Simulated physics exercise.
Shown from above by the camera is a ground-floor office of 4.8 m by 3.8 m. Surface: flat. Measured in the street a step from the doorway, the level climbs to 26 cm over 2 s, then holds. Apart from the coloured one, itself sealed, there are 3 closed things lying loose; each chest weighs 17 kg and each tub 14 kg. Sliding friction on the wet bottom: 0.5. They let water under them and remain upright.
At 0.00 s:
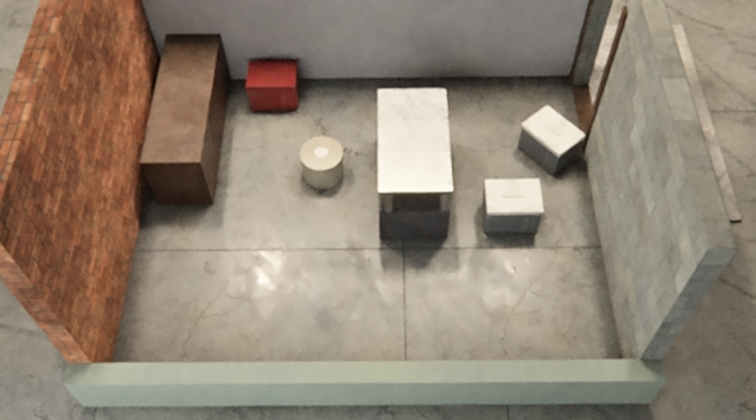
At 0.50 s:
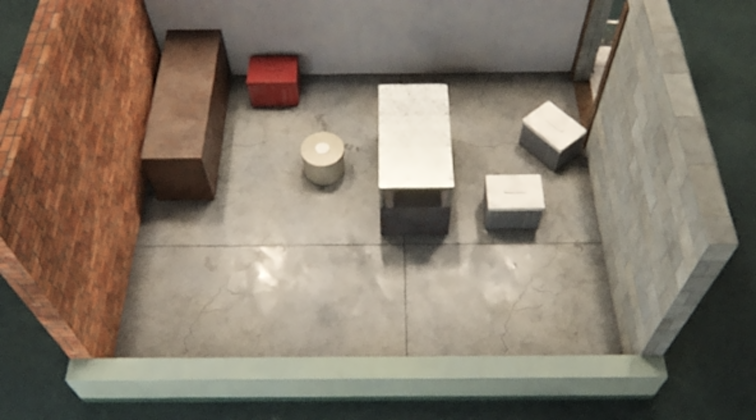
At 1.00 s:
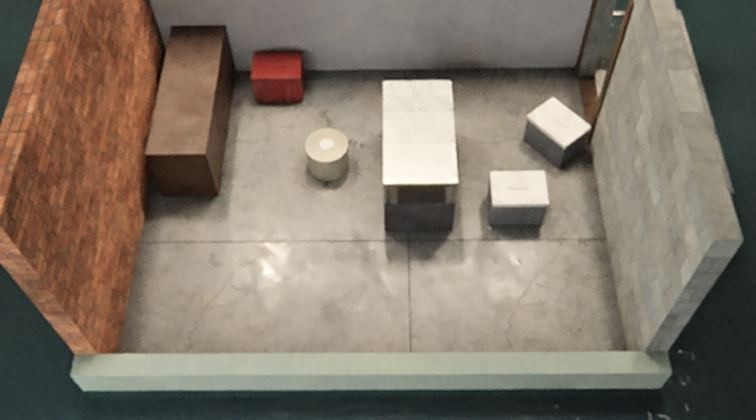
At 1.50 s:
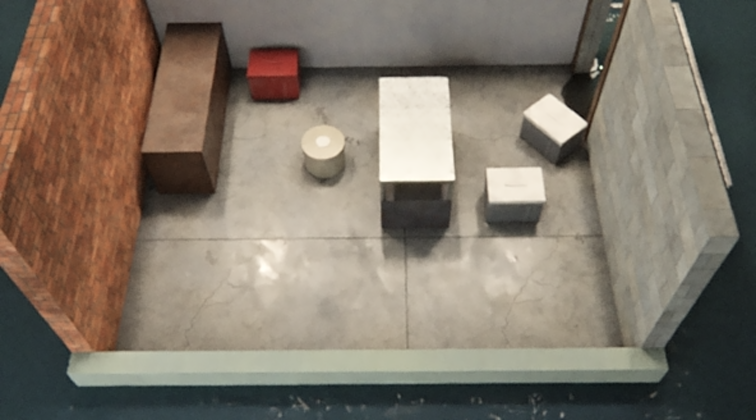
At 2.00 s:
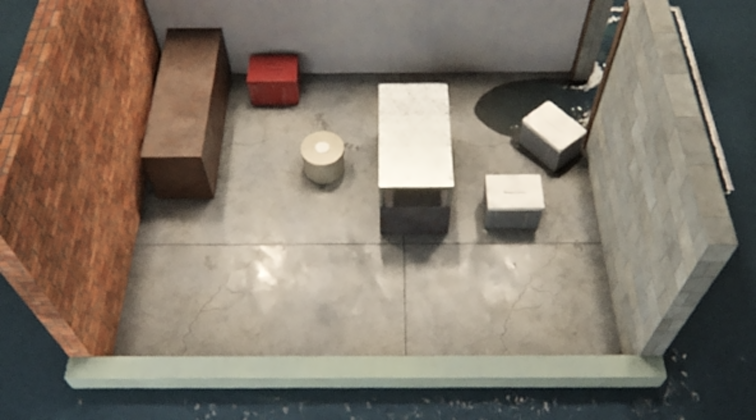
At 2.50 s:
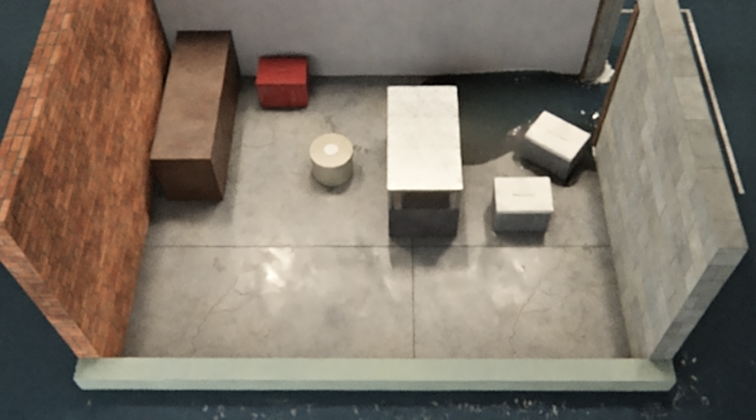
Dark water covered the ground outside the small room, then came in through the doorway at the back right and spread across the floor behind the pale boxes, while the red box stayed put.
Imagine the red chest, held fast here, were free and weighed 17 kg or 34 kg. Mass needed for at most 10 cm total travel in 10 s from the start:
Neither figure is plenty.
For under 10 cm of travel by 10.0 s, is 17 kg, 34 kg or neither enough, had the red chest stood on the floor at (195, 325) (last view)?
Result: Heavy passes, light fails.
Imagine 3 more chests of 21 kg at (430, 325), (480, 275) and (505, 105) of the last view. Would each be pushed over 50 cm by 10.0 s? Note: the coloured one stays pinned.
One by one: Not far enough, not far enough and too far.
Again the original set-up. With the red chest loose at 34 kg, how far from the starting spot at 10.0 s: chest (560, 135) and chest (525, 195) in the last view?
Shifts: 60 cm / 10 cm.
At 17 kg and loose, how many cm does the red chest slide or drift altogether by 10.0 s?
It would cover some 400 cm all told.
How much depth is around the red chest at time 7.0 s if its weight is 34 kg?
About 13 cm.
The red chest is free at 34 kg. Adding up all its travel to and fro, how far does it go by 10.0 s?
Some 200 cm in all.
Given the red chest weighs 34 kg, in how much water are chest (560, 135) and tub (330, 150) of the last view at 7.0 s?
I'd put it at 6 cm and 6 cm respectively.
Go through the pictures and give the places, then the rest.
In the first frame, the red chest at (271, 74) rests on the ground; water covers 0.0 m2; 0 of 4 have shifted.
In the second frame, the red chest at (272, 69) rests on the ground; 0.0 m2 under water; 0 of 4 have shifted.
In the third frame, the red chest at (276, 65) rests on the ground; 0.0 m2 under water; 0 of 4 have shifted.
In the fourth frame, the red chest at (273, 62), on the bottom; 0.1 m2 under water; 0 of 4 have shifted.
In the fifth frame, the red chest at (273, 68), on the bottom; 0.8 m2 under water; 0 of 4 have shifted.
In the sixth frame, the red chest at (282, 70) rests on the ground; 2.1 m2 under water; 1 of 4 have shifted.
After 3.5 s the red chest would be 1 cm from its start with 17 kg and 0 cm from its start with 34 kg; 6 cm of water round it then.
After 4.5 s the red chest would be 29 cm from its start with 17 kg and 16 cm from its start with 34 kg; 12 cm of water round it then.
After 7.0 s the red chest would be 225 cm from its start with 17 kg and 91 cm from its start with 34 kg; 13 cm of water round it then.
After 10.0 s the red chest would be 293 cm from its start with 17 kg and 191 cm from its start with 34 kg; 9 cm of water round it then.
